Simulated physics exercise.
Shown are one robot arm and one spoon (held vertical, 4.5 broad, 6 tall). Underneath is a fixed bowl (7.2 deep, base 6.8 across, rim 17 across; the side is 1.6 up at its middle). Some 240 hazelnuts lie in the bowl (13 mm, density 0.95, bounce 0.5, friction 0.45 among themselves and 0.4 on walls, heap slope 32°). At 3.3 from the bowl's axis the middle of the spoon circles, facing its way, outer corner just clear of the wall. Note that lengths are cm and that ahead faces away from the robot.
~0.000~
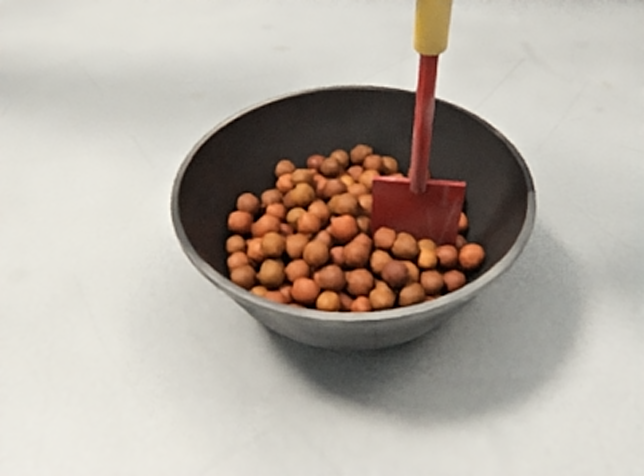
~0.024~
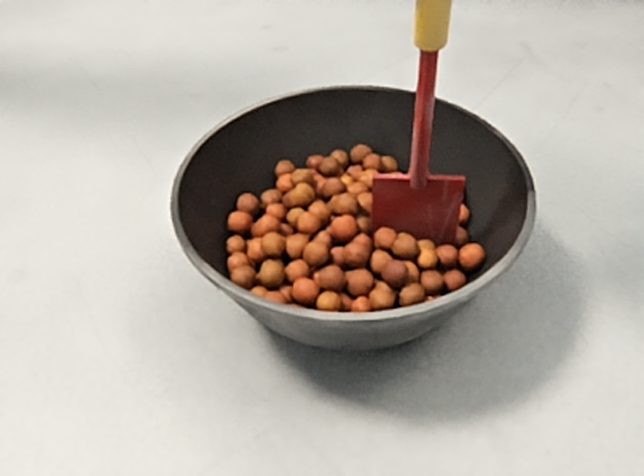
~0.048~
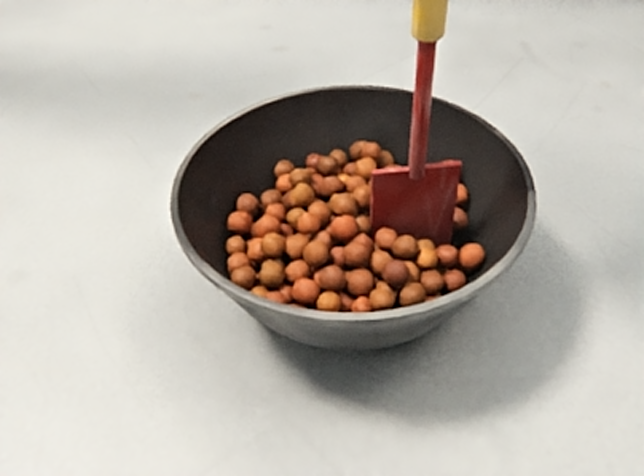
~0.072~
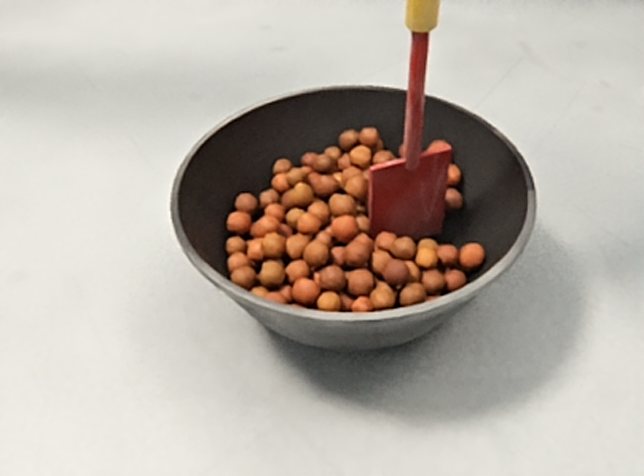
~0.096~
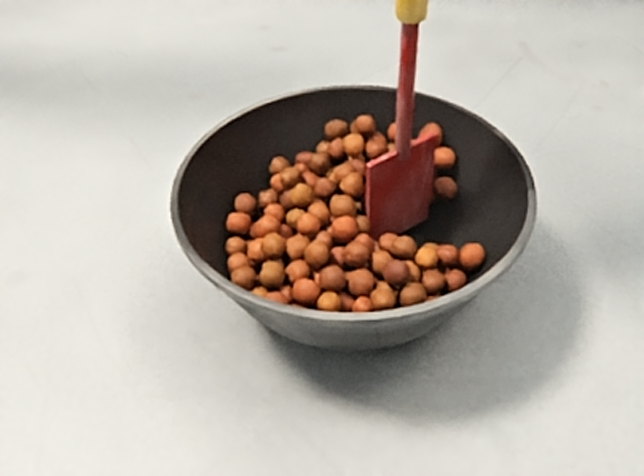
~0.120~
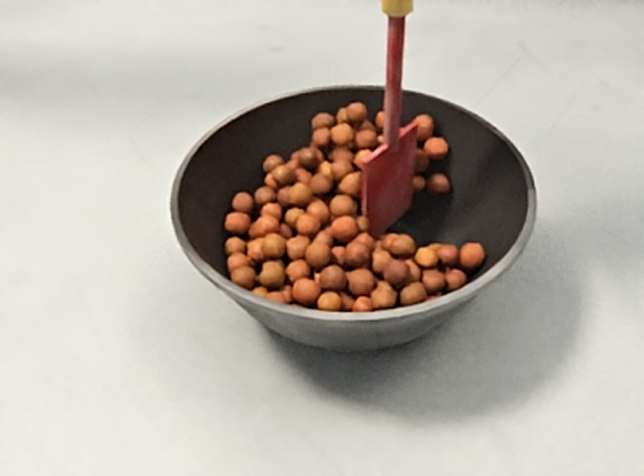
On a pale surface, a dark bowl holds a heap of small orange-brown balls as an upright red spatula with a yellow handle sweeps from the right side toward the back, turning and pushing some balls along the wall.
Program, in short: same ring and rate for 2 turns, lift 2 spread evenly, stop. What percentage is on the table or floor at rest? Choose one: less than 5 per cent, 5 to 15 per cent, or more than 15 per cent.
The share is 5 to 15 per cent.
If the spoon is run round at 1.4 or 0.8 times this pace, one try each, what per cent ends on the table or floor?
Roughly 20 and 5 per cent.
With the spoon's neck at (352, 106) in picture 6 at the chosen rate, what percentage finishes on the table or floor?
Roughly 30 percent of it.
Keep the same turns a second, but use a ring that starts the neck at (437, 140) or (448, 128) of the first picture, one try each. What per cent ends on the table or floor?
Close to 15 per cent for the first and close to 15 per cent for the second.
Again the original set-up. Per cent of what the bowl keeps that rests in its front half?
It comes to near 45 percent.
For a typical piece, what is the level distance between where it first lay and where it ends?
About 8 centimetres.
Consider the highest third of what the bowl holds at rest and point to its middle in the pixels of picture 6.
Roughly pixel (394, 201).
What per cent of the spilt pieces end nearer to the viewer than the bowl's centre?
That share is about 50 per cent.
By 0.57 s, 318° round, highest piece 9 above the table; 228 in the bowl, 11 on the table or floor, 2 in flight or on the tool.
By 1.02 s, 218° round, highest piece 8 above the table; 221 in the bowl, 20 on the table or floor.
By 1.45 s, 0° round, highest piece 7 above the table; 220 in the bowl, 21 on the table or floor.
By 2.15 s, 0° round, highest piece 7 above the table; 220 in the bowl, 21 on the table or floor.
Final count, 220 in the bowl, 21 on the table or floor. That is 9 % on the table or floor.
